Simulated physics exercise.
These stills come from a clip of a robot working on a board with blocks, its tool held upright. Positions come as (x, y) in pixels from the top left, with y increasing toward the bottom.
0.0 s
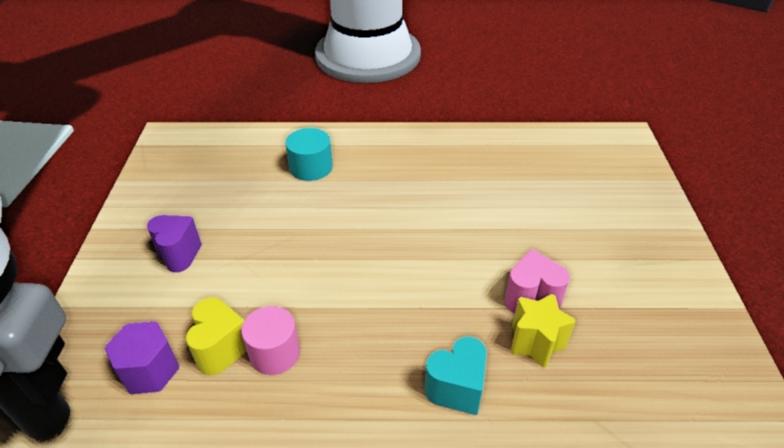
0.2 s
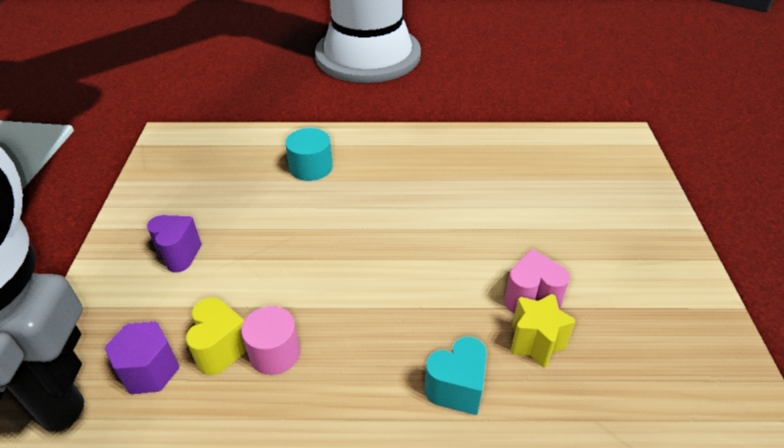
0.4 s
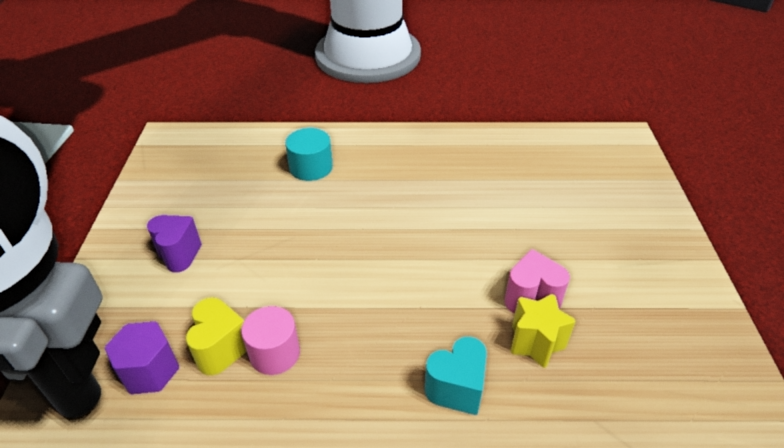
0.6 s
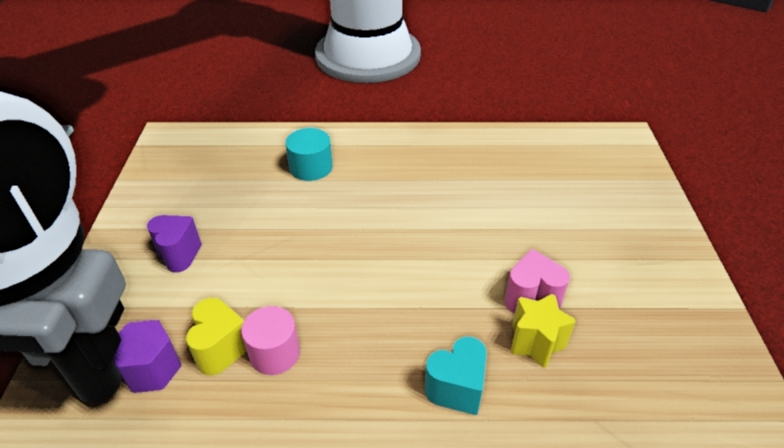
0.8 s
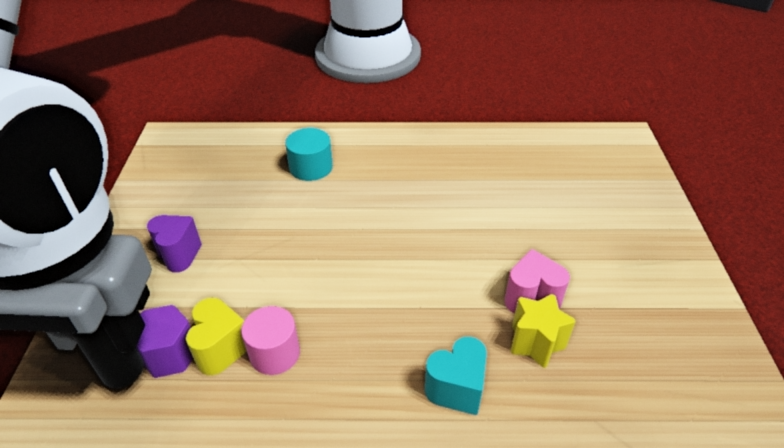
The clip opens on a wooden board scattered with colored blocks, a robot arm at the left edge near a purple hexagon. The arm moves steadily rightward over the board, reaches the hexagon, and pushes it a short way right and slightly up, close against the yellow heart, while the other blocks stay still.
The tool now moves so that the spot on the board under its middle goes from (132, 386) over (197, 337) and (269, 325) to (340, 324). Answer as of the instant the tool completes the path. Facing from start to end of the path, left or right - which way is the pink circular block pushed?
It goes toward the right-hand side.
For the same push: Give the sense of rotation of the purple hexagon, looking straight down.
It turns round anticlockwise.
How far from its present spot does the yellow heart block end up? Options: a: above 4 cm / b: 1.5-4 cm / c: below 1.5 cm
My answer is option a.
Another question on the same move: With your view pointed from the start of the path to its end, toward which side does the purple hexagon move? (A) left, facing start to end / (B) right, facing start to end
That would be A.
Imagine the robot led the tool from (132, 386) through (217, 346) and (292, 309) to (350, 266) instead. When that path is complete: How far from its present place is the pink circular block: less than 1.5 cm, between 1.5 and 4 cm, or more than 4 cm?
It falls in the under 1.5 cm band.
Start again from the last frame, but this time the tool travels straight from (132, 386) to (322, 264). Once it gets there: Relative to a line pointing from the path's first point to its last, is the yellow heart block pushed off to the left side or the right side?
It shifts to the right.
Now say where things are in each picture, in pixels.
In the first picture, lower end of the tool at (48, 419), tops of blocks, purple hexagon at (136, 344), yellow heart block at (212, 321), pink circular block at (268, 326).
In the second picture, tool at (62, 410), blocks as before.
In the third picture, tool at (80, 399), blocks as before.
In the fourth picture, tool at (100, 385), blocks as before.
In the fifth picture, tool at (123, 371), purple hexagon at (157, 327), yellow heart block at (212, 321), pink circular block at (268, 326).
What follows on the original path. One third of the way, tool at (193, 321); purple hexagon at (220, 279); yellow heart block at (257, 294), turned 25° clockwise; pink circular block at (285, 324).
Two thirds of the way, tool at (266, 309); purple hexagon at (242, 265), turned 45° anticlockwise; yellow heart block at (308, 277), turned 25° clockwise; pink circular block at (288, 326).
At the end, tool at (338, 308); purple hexagon at (242, 265), turned 45° anticlockwise; yellow heart block at (347, 264), turned 55° anticlockwise; pink circular block at (313, 334).
